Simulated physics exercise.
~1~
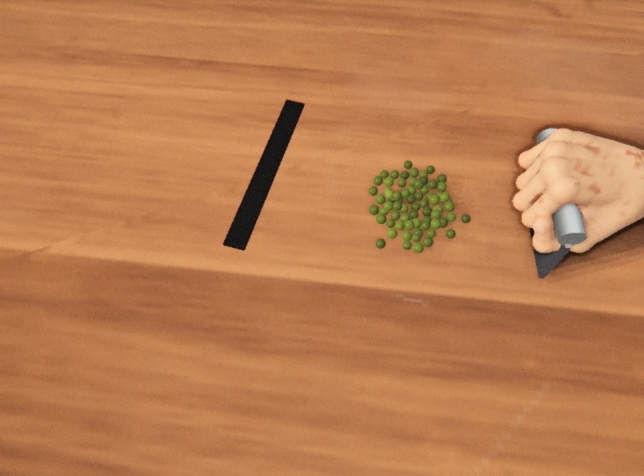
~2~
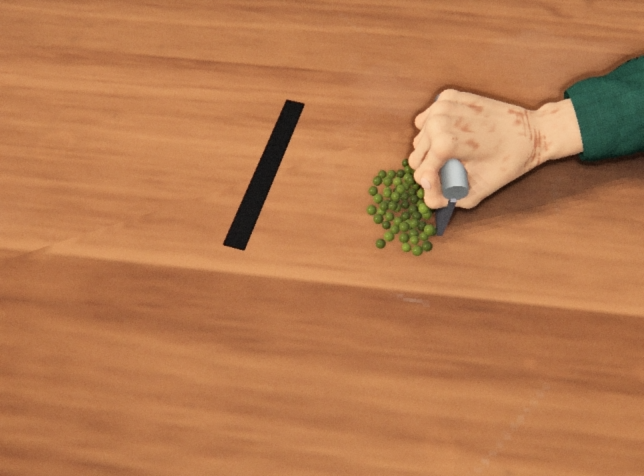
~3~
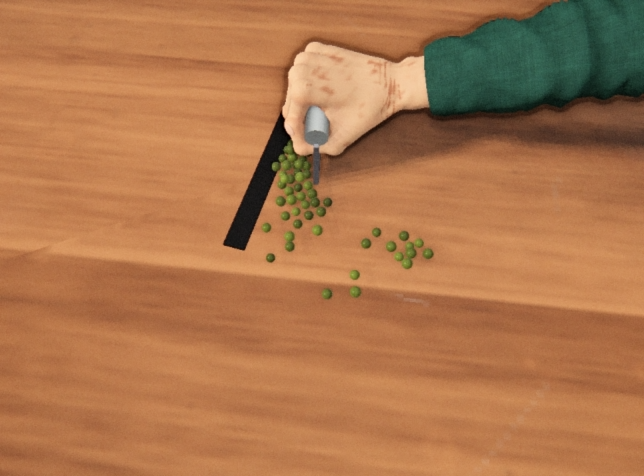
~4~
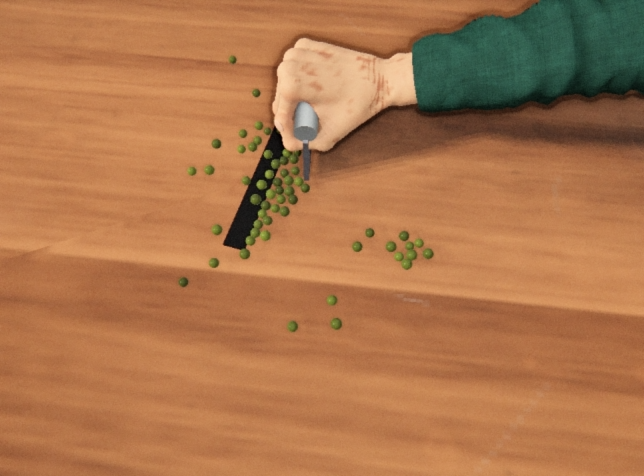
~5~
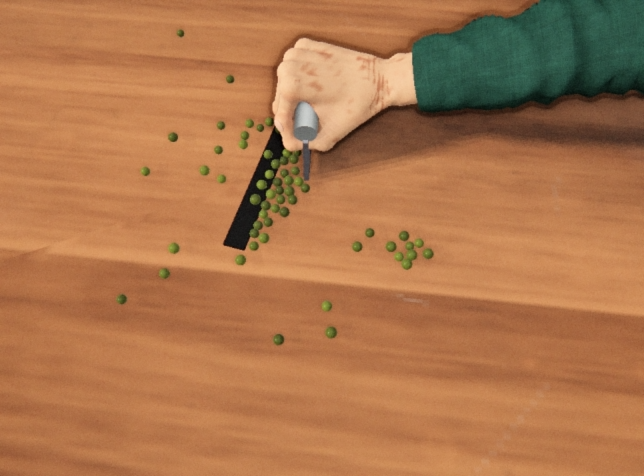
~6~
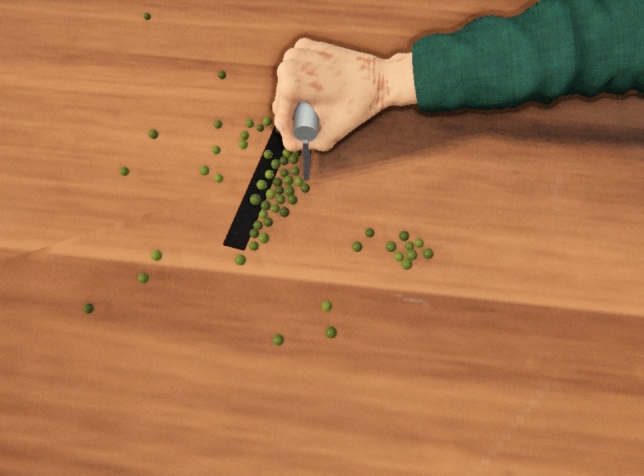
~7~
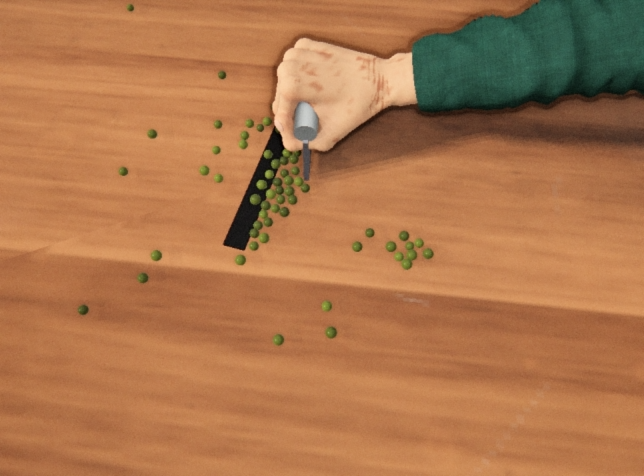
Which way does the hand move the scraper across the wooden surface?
The hand moves the scraper to the left, toward the black strip.
A hand with a scraper pushes green olives left, scattering some past a black strip.
